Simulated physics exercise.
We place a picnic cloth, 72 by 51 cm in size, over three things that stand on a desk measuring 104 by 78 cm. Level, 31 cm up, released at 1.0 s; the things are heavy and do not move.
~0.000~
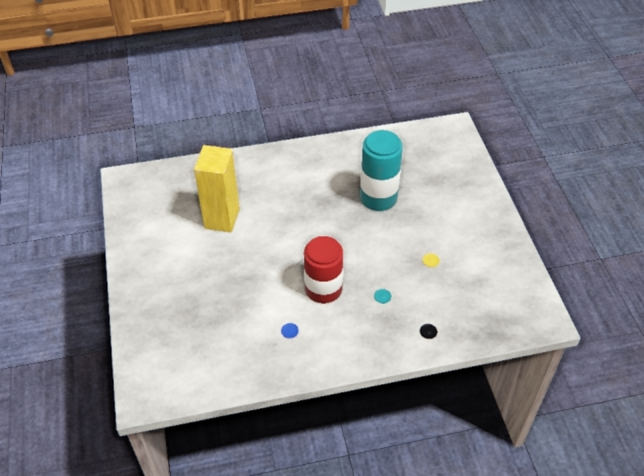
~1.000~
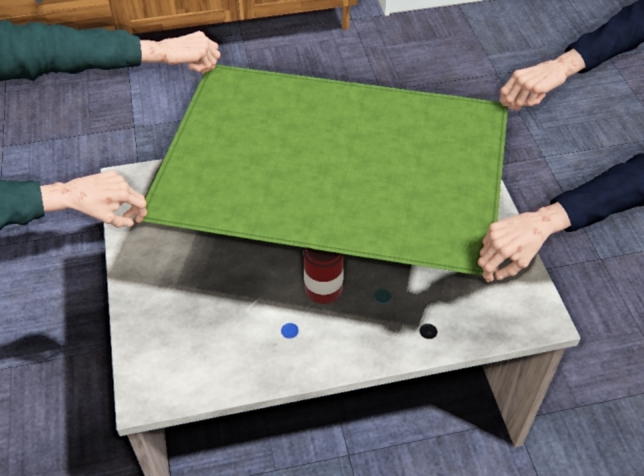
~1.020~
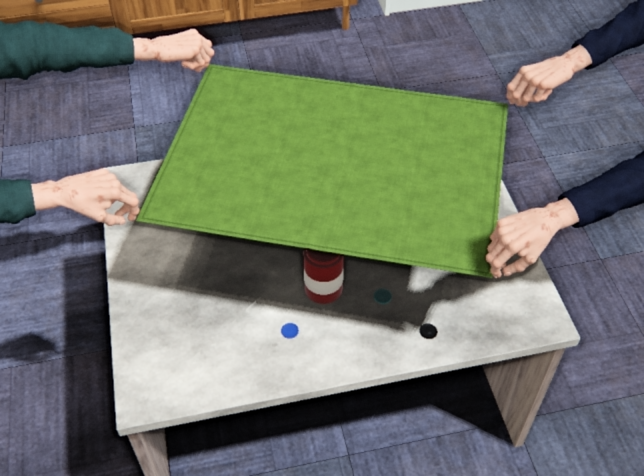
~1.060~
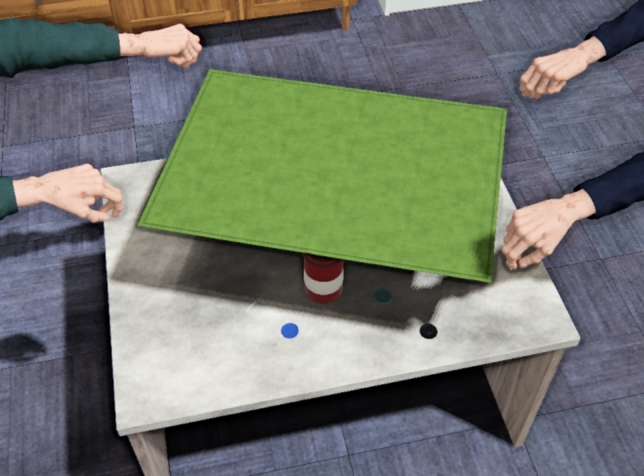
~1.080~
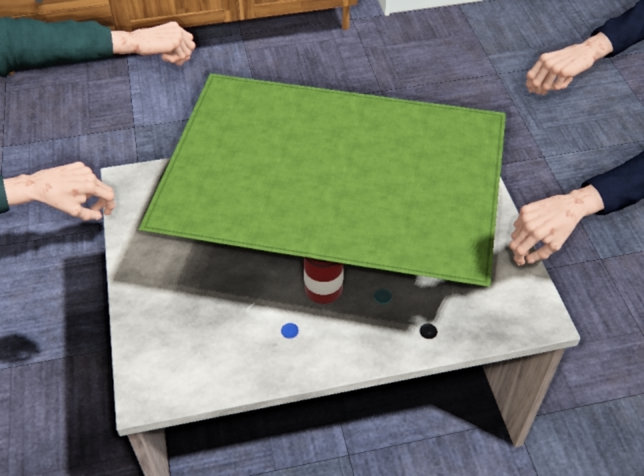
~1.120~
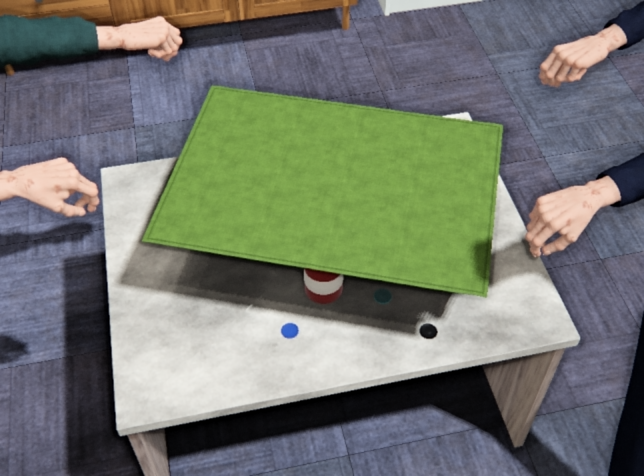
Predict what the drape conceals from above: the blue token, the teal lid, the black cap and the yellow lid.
My prediction: The blue token will remain visible; the teal lid will get draped; the black cap will get draped; the yellow lid will get draped.
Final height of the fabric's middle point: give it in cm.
The middle settles about 13 cm high.
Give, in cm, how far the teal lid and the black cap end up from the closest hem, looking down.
Roughly 11 cm, then 3 cm.
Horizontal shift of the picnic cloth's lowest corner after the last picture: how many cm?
Horizontal travel: Approx. 8 cm.
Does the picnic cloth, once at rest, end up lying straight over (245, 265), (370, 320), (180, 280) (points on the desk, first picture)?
Once it rests, the first one is out of sight, the second is out of sight and the third is in plain sight.
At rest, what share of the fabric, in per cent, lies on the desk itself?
10 %.
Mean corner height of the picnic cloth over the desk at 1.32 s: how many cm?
The corners are on average some 2 cm above the surface.
After 1.3 s, 10 % of it is down, spanning 59 by 59 cm, above teal lid, black cap, yellow lid.
After 1.5 s, 10 % of it is down, spanning 62 by 59 cm, above teal lid, black cap, yellow lid.
After 1.7 s, 10 % of it is down, spanning 60 by 60 cm, above teal lid, black cap, yellow lid.
After 1.9 s, 10 % of it is down, spanning 60 by 59 cm, above teal lid, black cap, yellow lid.
After 2.7 s, 10 % of it is down, spanning 60 by 60 cm, above teal lid, black cap, yellow lid.
